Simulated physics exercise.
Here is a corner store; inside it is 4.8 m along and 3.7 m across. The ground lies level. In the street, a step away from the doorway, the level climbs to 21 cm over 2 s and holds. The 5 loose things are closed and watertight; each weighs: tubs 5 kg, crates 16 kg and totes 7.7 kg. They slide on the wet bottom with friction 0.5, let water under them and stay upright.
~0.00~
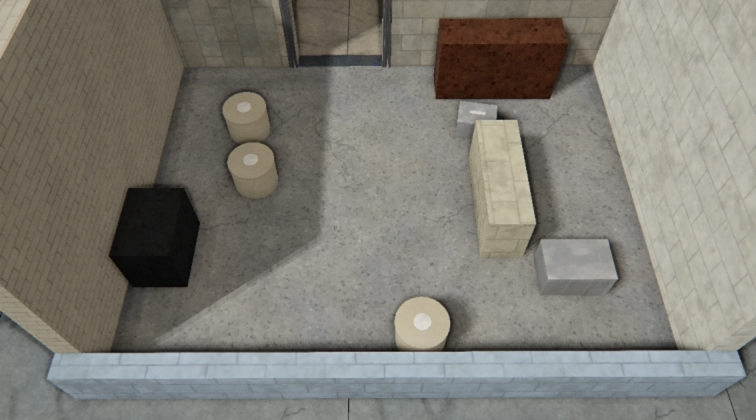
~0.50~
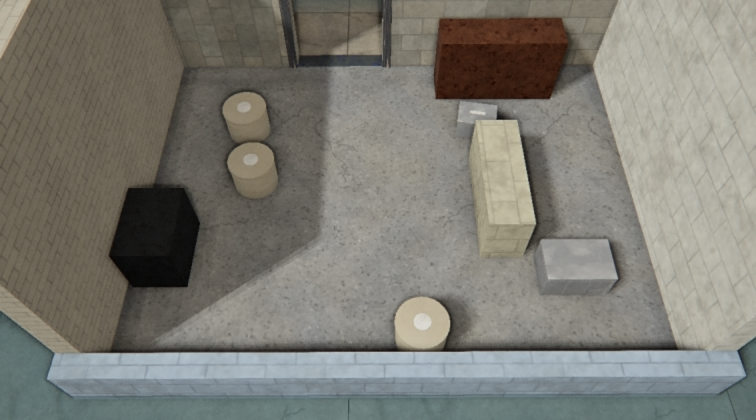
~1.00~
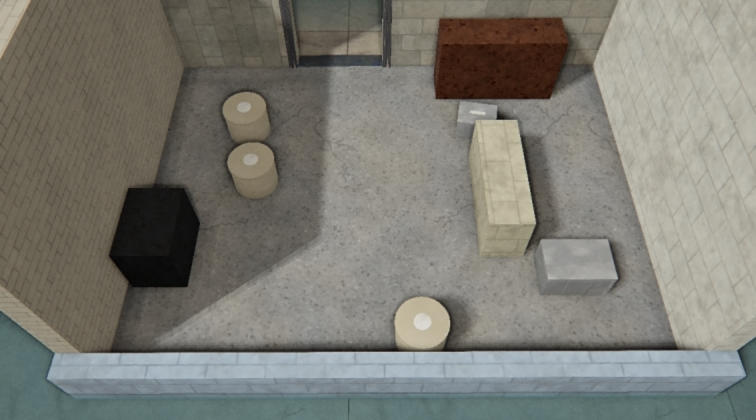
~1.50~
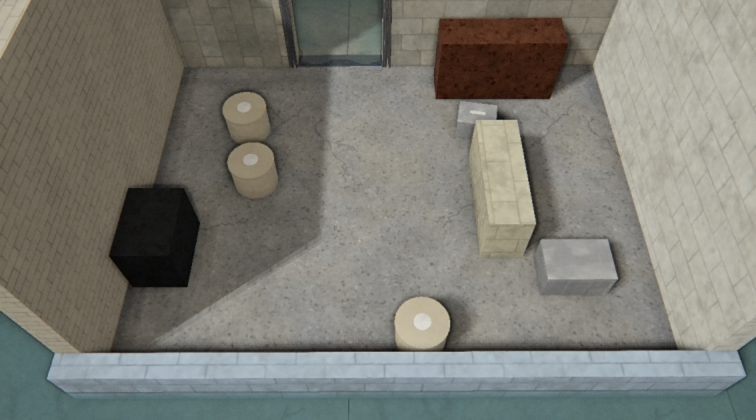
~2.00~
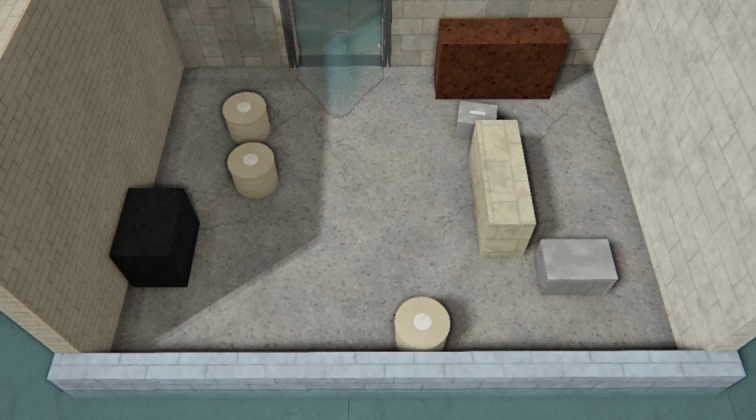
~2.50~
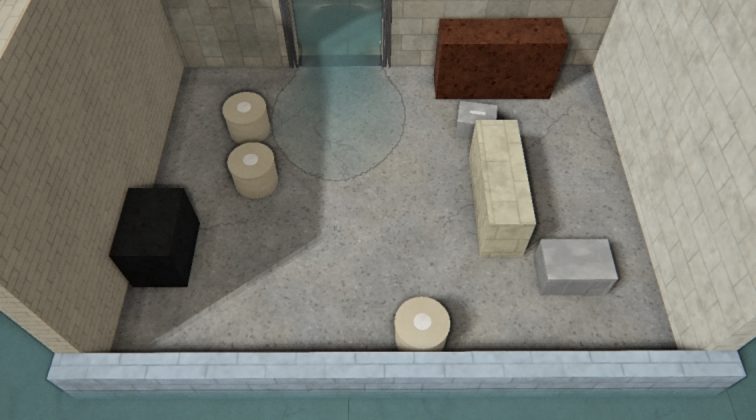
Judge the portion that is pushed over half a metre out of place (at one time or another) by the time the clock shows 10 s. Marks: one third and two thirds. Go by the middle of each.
That comes to between one and two thirds.
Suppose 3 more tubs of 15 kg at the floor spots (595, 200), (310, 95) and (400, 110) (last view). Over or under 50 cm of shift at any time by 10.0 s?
In that order: Short of it, over, less.
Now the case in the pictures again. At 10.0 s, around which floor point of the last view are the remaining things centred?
Near (402, 231).
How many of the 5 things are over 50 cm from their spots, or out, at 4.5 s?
I count 2.
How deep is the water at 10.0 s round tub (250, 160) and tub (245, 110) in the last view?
Roughly 11 and 5 cm.
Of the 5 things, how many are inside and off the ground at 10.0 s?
I count 3.
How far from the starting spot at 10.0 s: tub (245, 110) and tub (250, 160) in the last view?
In turn: 60 cm, 200 cm.
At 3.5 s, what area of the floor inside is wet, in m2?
Roughly 7.5 m2.
After 3.5 s 0 of 5 are over 50 cm from their spots; 0 afloat.
After 4.5 s 2 of 5 are over 50 cm from their spots; 3 afloat.
After 7.0 s 2 of 5 are over 50 cm from their spots; 3 afloat.
After 10.0 s 3 of 5 are over 50 cm from their spots, and 3 have been at some point; 3 afloat.
